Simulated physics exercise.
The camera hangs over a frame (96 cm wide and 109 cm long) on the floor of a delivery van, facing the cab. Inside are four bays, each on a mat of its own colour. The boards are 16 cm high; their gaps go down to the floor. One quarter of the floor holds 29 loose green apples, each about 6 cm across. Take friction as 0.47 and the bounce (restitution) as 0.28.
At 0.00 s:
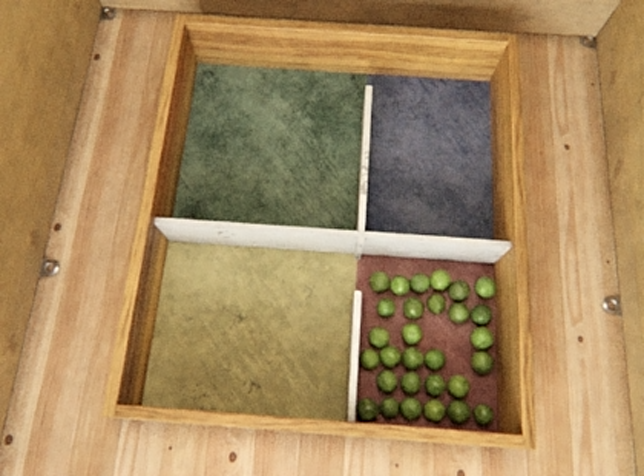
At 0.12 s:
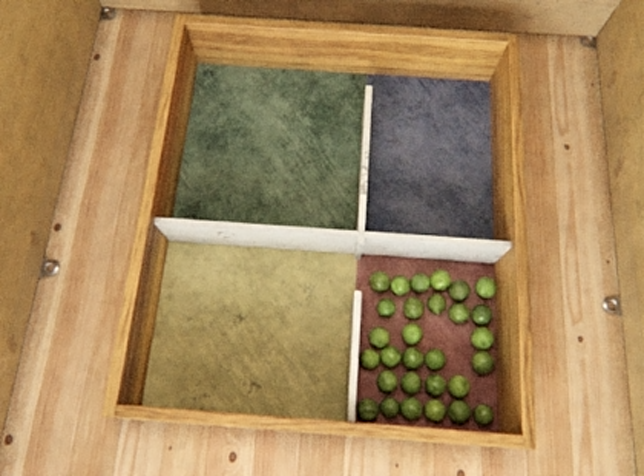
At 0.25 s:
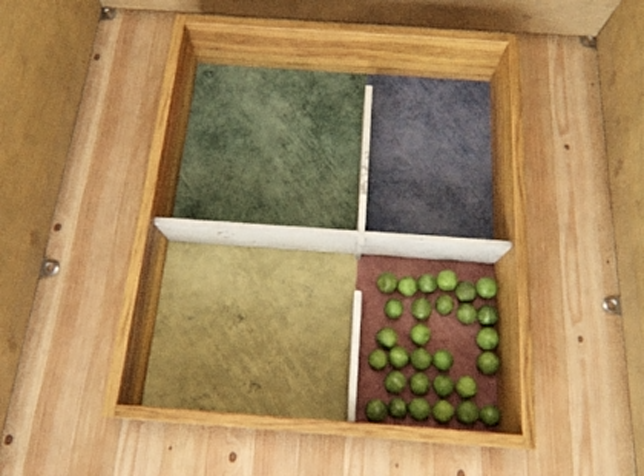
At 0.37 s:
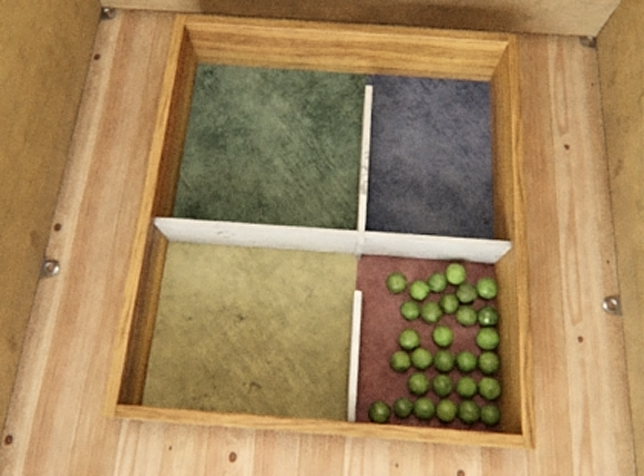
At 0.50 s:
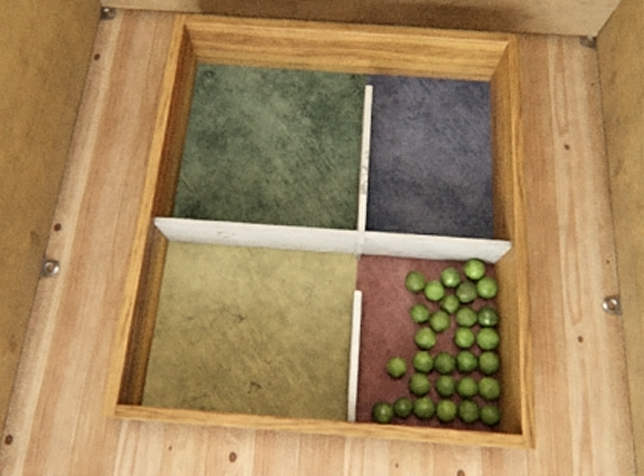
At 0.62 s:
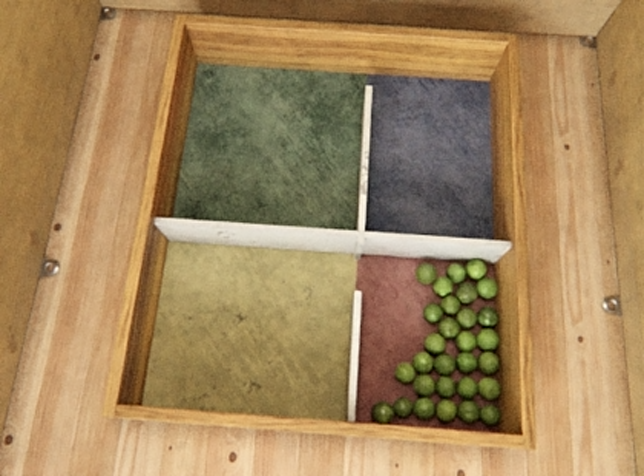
In a wooden frame with four coloured bays, loose green apples shift rightward across the red mat, bunching along the right side.
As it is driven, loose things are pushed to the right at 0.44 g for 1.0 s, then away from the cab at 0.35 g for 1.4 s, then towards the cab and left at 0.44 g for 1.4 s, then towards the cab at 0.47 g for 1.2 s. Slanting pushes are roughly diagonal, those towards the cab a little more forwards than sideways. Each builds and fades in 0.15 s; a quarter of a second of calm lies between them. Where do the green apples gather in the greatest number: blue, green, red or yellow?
It is the red one.
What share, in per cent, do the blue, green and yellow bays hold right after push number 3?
By then: Blue 0, green 0, yellow 20 per cent.
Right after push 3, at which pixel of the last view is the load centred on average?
Around (384, 301).
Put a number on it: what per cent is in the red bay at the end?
About 70 per cent.
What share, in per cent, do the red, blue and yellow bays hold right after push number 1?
By then: Red 100, blue 0, yellow 0 per cent.
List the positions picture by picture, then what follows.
The first frame shows middle of the blue mat (429, 161); middle of the green mat (272, 150); middle of the red mat (426, 340); middle of the yellow mat (253, 327); 29 in the red bay; the apple farthest behind, in the direction of the first push, is at (370, 359).
In the second frame, 29 in the red bay; the apple farthest behind, in the direction of the first push, is at (370, 359).
In the third frame, 29 in the red bay; the apple farthest behind, in the direction of the first push, is at (378, 360).
In the fourth frame, 29 in the red bay; the apple farthest behind, in the direction of the first push, is at (380, 412).
In the fifth frame, 29 in the red bay; the apple farthest behind, in the direction of the first push, is at (383, 413).
In the sixth frame, 29 in the red bay; the apple farthest behind, in the direction of the first push, is at (383, 413).
After push 1 (1.24 s), 29 in the red bay.
After push 2 (2.89 s), 29 in the red bay.
After push 3 (4.54 s), 24 in the red bay and 5 in the yellow bay.
After push 4 (5.99 s), 21 in the red bay and 8 in the yellow bay.
Final count (at 6.32 s), 21 in the red bay and 8 in the yellow bay.
